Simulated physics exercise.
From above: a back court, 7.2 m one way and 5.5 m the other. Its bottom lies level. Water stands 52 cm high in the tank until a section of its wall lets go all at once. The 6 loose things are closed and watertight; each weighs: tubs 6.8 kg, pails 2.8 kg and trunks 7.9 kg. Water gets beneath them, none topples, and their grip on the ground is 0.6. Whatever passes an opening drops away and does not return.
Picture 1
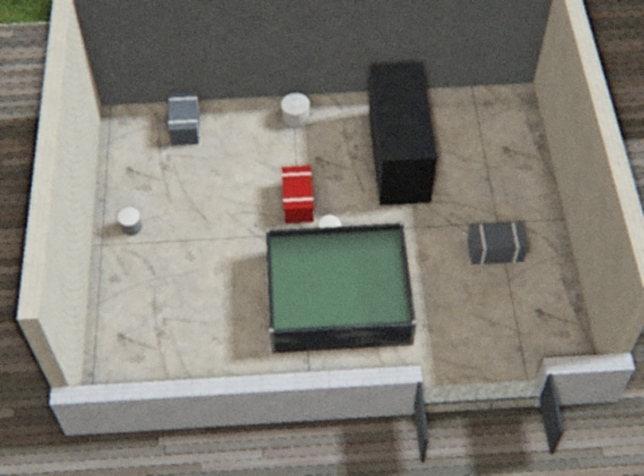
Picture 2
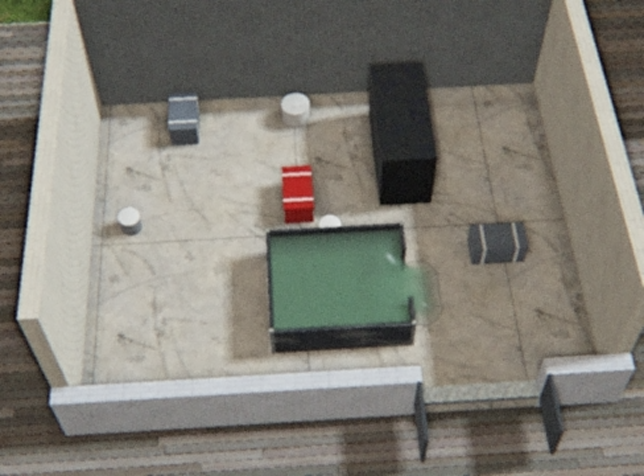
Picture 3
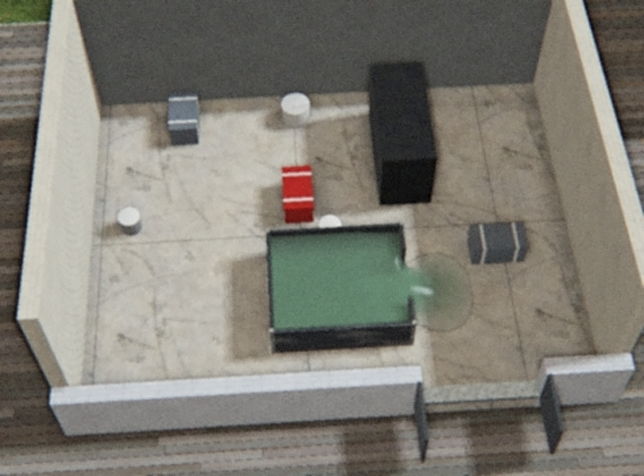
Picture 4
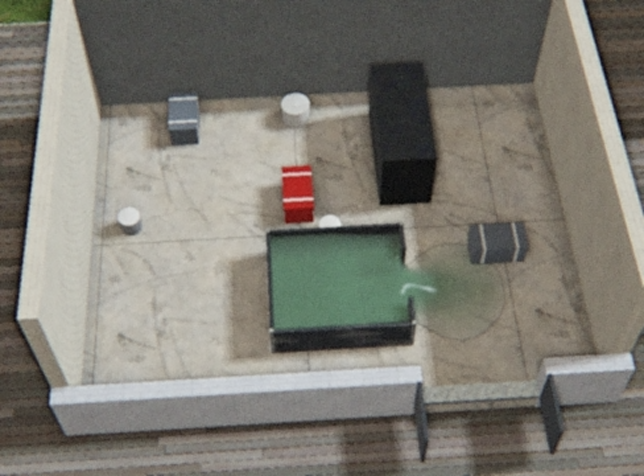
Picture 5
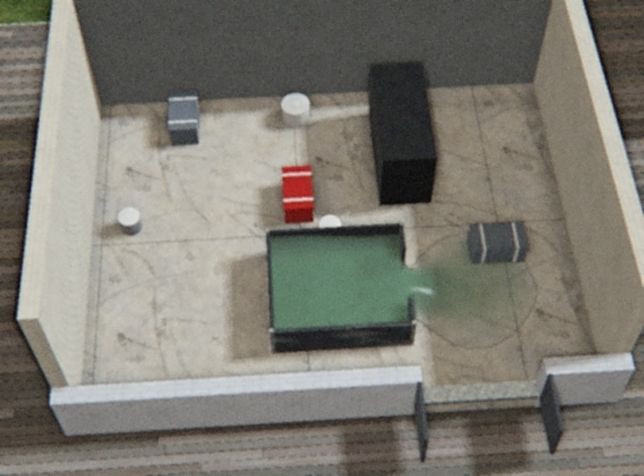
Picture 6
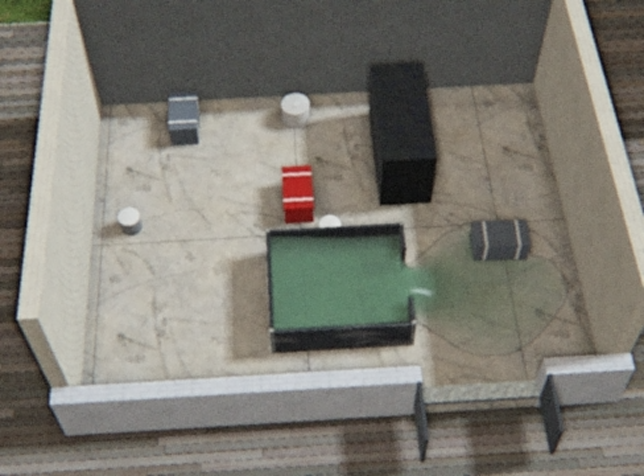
At the start, green water fills a dark-edged tank in a walled court, with white pails and banded trunks standing around it. The tank's right side gives way and water spills out, spreading in a widening pool across the floor. It reaches the dark grey trunk, which shifts slightly right, while the red trunk stays still.
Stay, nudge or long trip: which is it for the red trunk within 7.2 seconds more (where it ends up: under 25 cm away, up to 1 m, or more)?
The red trunk barely shifts.
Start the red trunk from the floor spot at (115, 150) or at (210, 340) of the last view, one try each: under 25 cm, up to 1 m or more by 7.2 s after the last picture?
In that order: It barely shifts; it barely shifts.
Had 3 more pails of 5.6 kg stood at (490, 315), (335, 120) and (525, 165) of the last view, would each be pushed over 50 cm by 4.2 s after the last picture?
In that order: Past it, short of it, over.
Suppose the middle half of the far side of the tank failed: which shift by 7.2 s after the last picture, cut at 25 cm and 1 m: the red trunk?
In that case the red trunk gets carried off.
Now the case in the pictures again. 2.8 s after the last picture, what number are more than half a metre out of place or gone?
By then 1.
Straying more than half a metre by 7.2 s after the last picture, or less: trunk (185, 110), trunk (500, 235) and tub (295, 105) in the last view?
In turn: Less, past it, short of it.
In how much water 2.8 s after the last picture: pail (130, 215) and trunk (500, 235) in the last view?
About 0 and 4 cm.
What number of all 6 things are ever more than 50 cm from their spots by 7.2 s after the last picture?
I count 1.
Then, 0.9 s after the last picture the red trunk is near (297, 187), 0.0 m from its start, aground; 0 of 6 are out; 1 afloat.
Then, 2.8 s after the last picture the red trunk is near (297, 187), 0.0 m from its start, aground; 0 of 6 are out; 1 afloat.
Then, 4.8 s after the last picture the red trunk is near (297, 187), 0.0 m from its start, aground; 0 of 6 are out; 1 afloat.
Then, 7.2 s after the last picture the red trunk is near (297, 187), 0.0 m from its start, aground; 0 of 6 are out; 1 afloat.
